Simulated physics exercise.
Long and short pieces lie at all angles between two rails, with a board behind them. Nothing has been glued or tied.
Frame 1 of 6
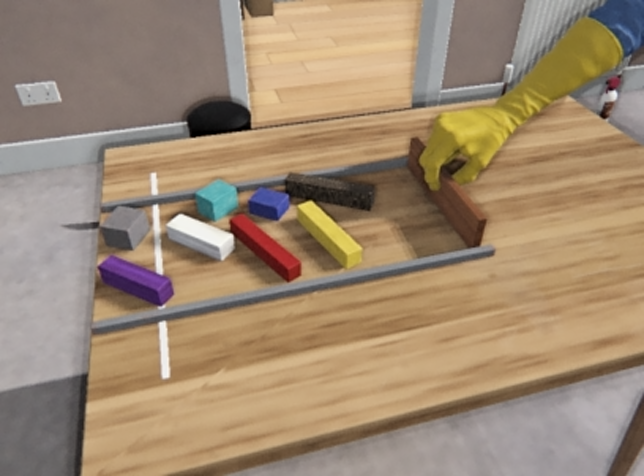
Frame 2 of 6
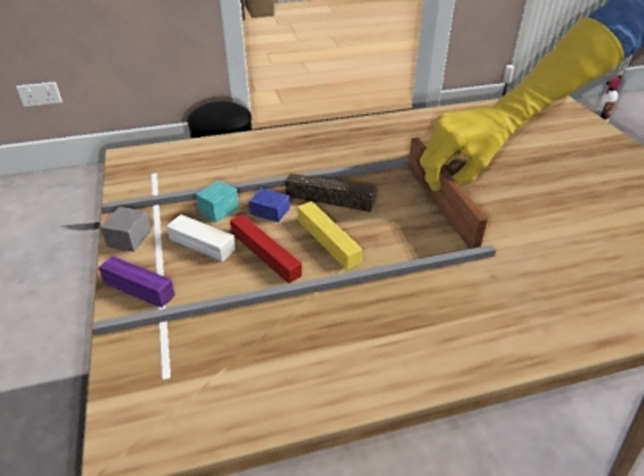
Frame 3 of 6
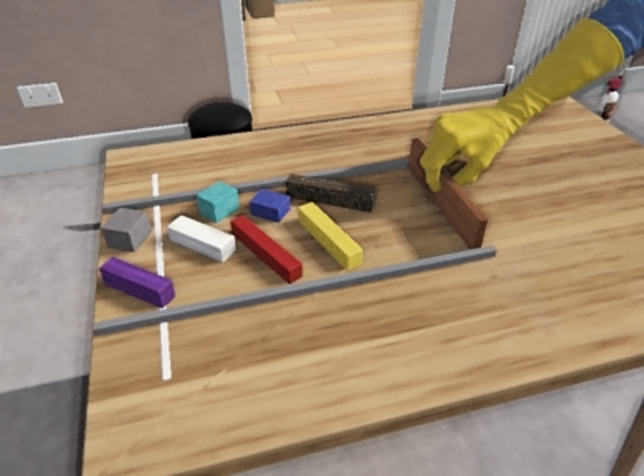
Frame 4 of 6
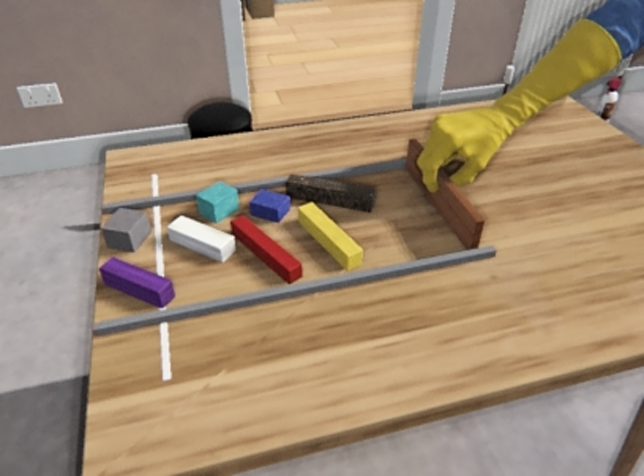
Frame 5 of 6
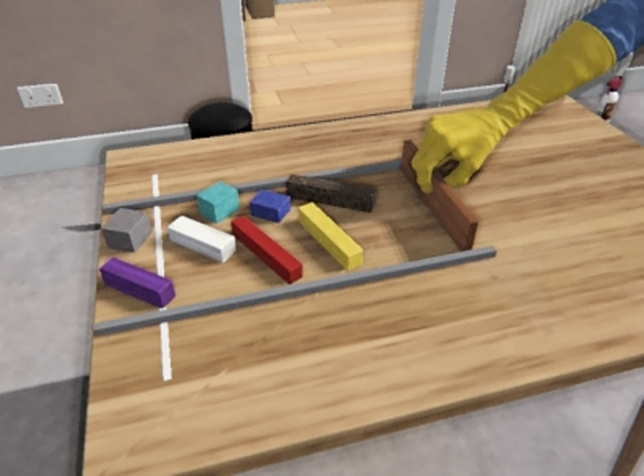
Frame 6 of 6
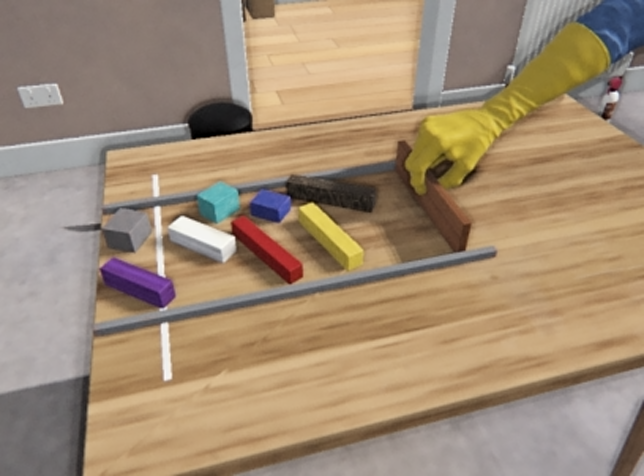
The video shows a yellow-gloved hand holding a brown board upright behind assorted coloured blocks and sticks lying between two rails on a wooden table. The board stays nearly still, then slides slightly left, while the pieces remain in place.
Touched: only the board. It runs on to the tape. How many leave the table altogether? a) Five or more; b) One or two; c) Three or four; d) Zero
Three or four.
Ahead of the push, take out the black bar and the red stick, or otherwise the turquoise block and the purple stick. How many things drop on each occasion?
First 1, then 2.
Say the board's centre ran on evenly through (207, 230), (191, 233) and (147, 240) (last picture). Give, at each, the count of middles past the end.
The counts are 1, 1 and 4, in that order.
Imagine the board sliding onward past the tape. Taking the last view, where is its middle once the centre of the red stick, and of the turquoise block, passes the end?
The red stick puts it at (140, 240), the turquoise block at (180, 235).
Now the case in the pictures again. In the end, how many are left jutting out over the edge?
Answer: 3.
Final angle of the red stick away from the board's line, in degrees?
It is near 20° out of line.
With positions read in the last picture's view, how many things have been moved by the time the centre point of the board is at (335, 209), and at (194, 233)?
I count 3 first and 8 after.
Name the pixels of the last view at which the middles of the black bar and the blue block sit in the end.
Black bar: About (117, 222); blue block: About (109, 239).
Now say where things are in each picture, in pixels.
The first picture shows grey block (126, 228); purple stick (136, 281); white stick (200, 237); board (442, 189); tape (158, 254).
The second picture shows purple stick (137, 281); board (443, 190).
The third picture shows white stick (201, 239); turquoise block (218, 202).
The fourth picture shows grey block (127, 230); black bar (330, 193).
The fifth picture shows purple stick (137, 282); blue block (270, 206).
The sixth picture shows grey block (128, 230); purple stick (138, 282); white stick (202, 239); board (429, 193); tape (160, 255).
Early on, none off yet; grey block at rest near (128, 230); purple stick at rest near (138, 282); white stick at rest near (202, 239).
A while later, none off yet; grey block at rest near (128, 230); purple stick at rest near (138, 282); white stick travelled a little near (189, 245).
Further along, none off yet; grey block leaning well over near (78, 244); purple stick travelled a little near (116, 292); white stick travelled about its own width near (119, 263).
Finally, the number that fall off is three or four; lost, turquoise block, white stick, purple stick and grey block.
